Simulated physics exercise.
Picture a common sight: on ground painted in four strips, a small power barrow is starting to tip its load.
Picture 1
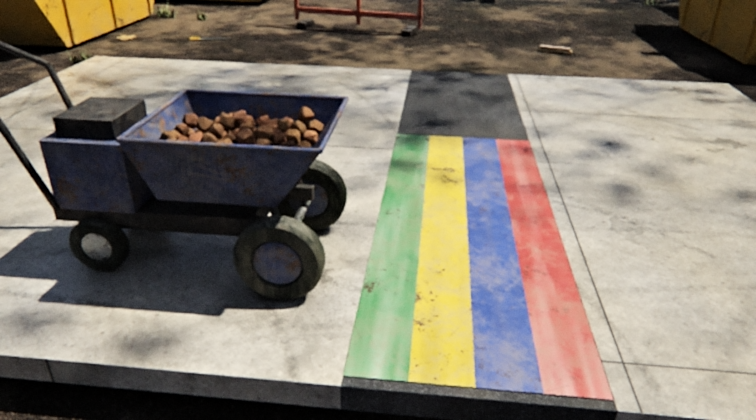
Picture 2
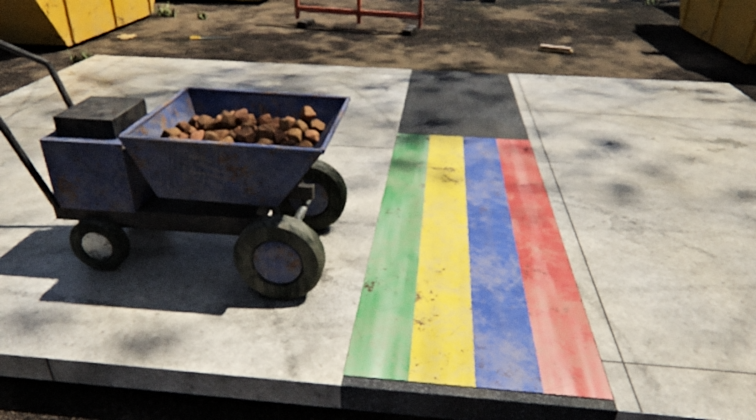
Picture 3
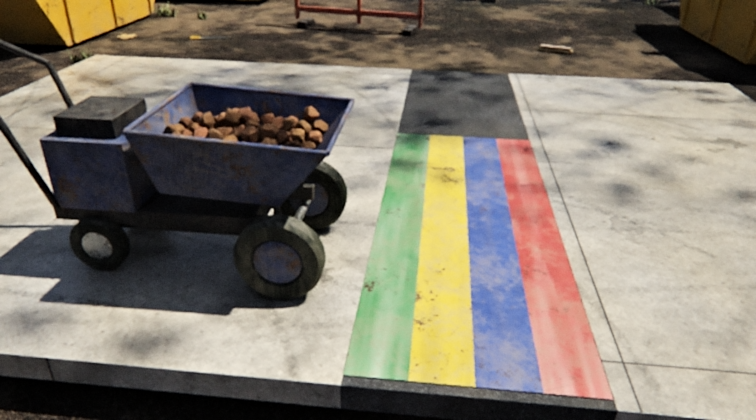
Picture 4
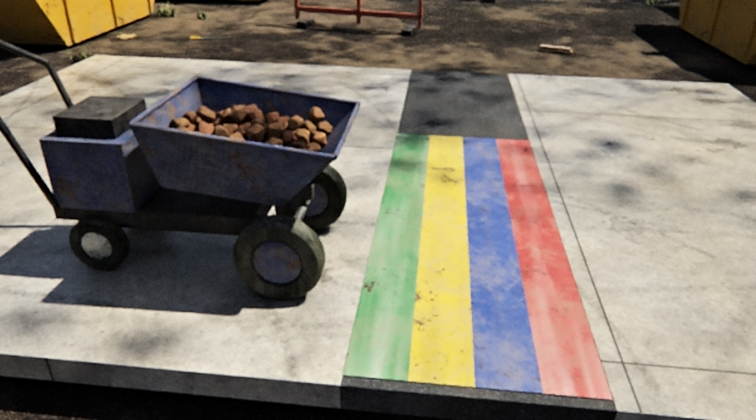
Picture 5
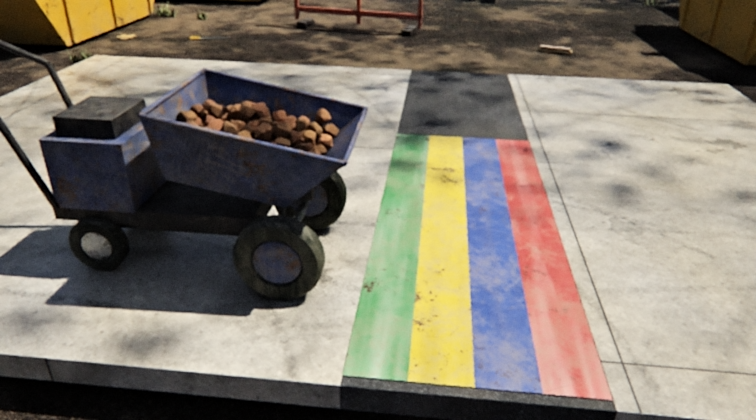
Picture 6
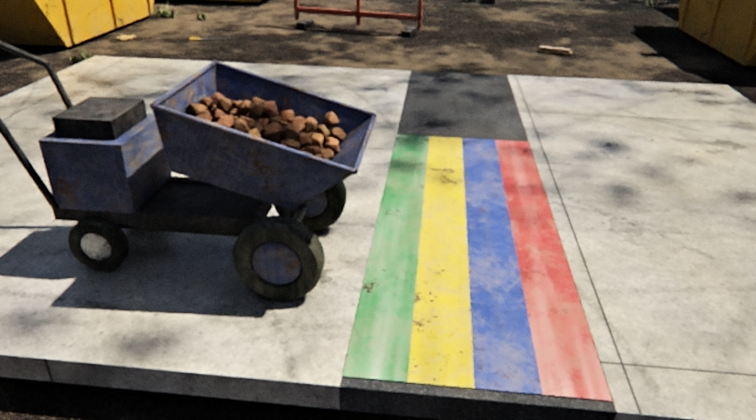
On pale paving beside green, yellow, blue and red strips, a blue barrow's skip of brown clods tilting steadily toward the right.
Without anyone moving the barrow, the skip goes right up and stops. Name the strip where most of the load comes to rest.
Yellow.
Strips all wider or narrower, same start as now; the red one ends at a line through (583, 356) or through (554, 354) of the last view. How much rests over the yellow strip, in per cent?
About 40 and 40 per cent.
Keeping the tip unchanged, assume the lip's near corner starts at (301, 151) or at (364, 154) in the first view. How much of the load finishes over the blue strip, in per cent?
Roughly 20 per cent at the first spot and 40 per cent at the second.
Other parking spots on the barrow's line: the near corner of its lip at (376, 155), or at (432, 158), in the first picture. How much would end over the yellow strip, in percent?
You'd get around 10 in a hundred, then 0 in a hundred.
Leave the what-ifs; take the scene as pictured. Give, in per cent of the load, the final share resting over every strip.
Green strip around 10, yellow strip around 45, blue strip around 30, red strip around 10.
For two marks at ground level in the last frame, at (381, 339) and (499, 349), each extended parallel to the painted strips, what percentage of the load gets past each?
That's 90 per cent for the first and 30 per cent for the second.
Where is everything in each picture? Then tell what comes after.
Lip of the skip near (320, 152), level; top of the load near (236, 135), clay clods; green strip near (382, 334); yellow strip near (443, 339); blue strip near (504, 344); red strip near (566, 349), in the first frame.
Lip of the skip near (322, 152), level; top of the load near (238, 134), in the second frame.
Lip of the skip near (327, 154), tipped barely; top of the load near (224, 135), in the third frame.
Lip of the skip near (334, 158), tipped a little; top of the load near (229, 131), in the fourth frame.
Lip of the skip near (344, 164), tipped a little; top of the load near (236, 128), in the fifth frame.
Lip of the skip near (355, 172), tipped clearly; top of the load near (235, 123); green strip near (382, 334); yellow strip near (442, 339); blue strip near (503, 344); red strip near (565, 350), in the sixth frame.
Shortly afterwards, skip tipped steeply; the whole lot in the skip.
Next, skip tipped right over; the bulk in the skip; a little over the yellow strip; only a few falling.
Some moments later, skip tipped right over; near a quarter in the skip; only a few over the green strip; near half over the yellow strip; near a quarter over the blue strip; a little over the red strip.
In the end, skip tipped right over; a little in the skip; a little over the green strip; near half over the yellow strip; near a quarter over the blue strip; a little over the red strip; a little off the paint.
